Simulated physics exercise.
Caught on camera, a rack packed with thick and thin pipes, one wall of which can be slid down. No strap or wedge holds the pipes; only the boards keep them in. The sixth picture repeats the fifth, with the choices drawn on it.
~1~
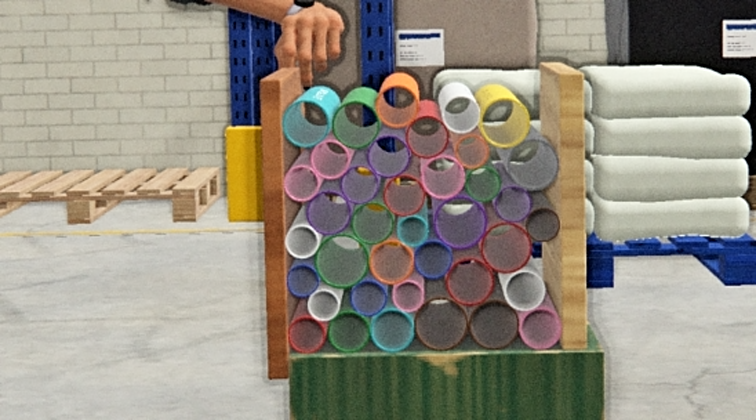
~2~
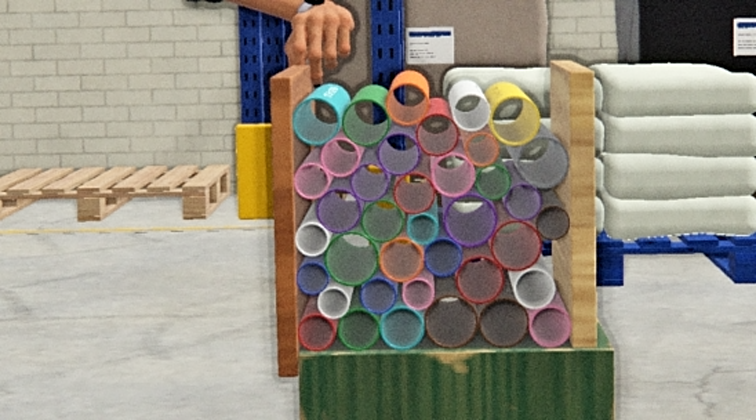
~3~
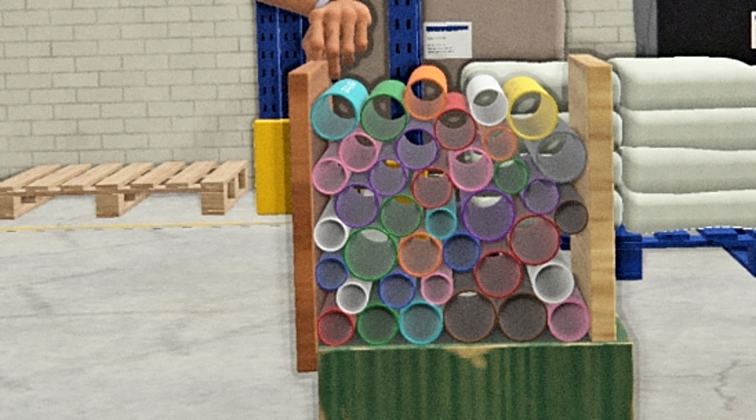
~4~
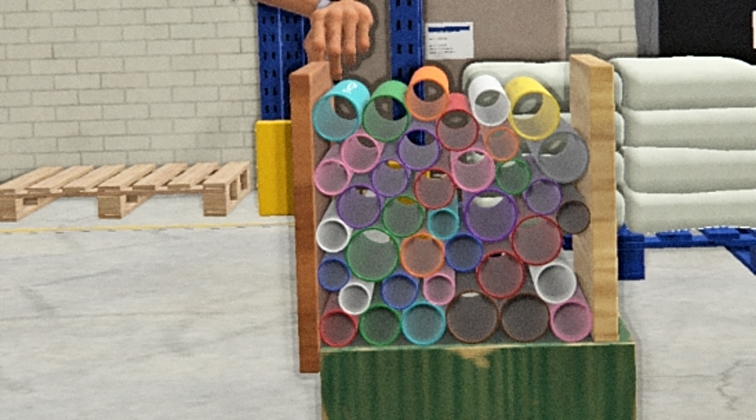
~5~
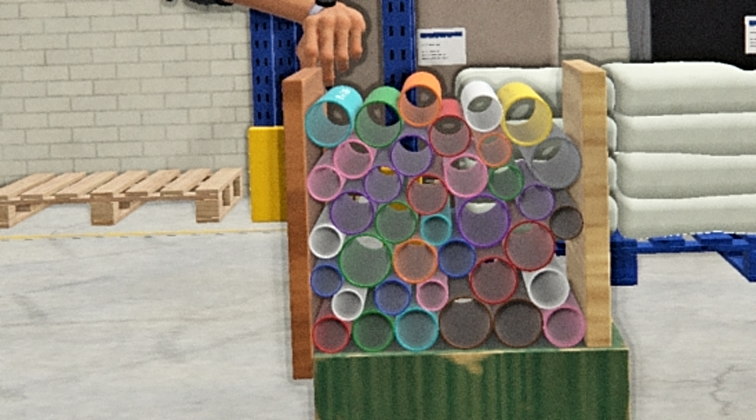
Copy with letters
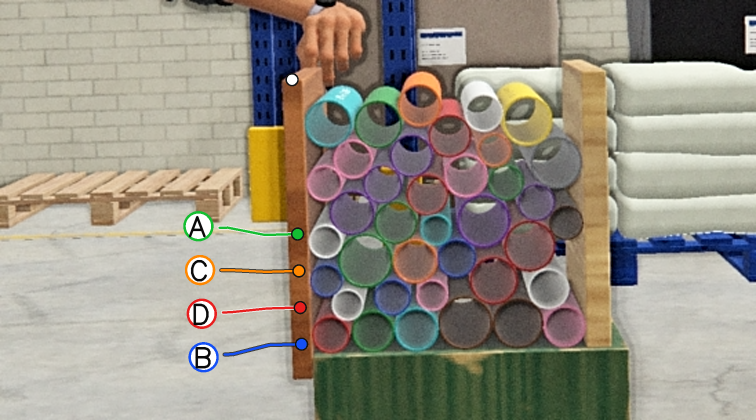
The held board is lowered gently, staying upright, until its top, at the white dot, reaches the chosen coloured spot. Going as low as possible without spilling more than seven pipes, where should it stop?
The answer is mark A.
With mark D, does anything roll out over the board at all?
Yes.
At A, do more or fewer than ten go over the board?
At A, fewer than ten.
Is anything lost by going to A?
Yes.
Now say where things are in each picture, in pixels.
In the first picture, side board (287, 209); a red pipe (306, 335); a pink pipe (540, 328).
In the second picture, a pink pipe (550, 326); a green pipe (352, 259).
In the third picture, a white pipe (331, 235); a purple pipe (488, 215).
In the fourth picture, a purple pipe (544, 197); a grey pipe (564, 157).
In the fifth picture, a yellow pipe (527, 120); side board (310, 209); a red pipe (331, 334).
On the marked copy, A at (298, 234); B at (302, 344); C at (299, 271); D at (300, 308); the white dot at (292, 80).
Taking A. A third of the way, top of the board (305, 150).
Two thirds of the way, top of the board (308, 230).
When it is over, top of the board (308, 233), about four out over the board.
As for the rest, B more than seven out over the board; C more than seven out over the board; D more than seven out over the board.
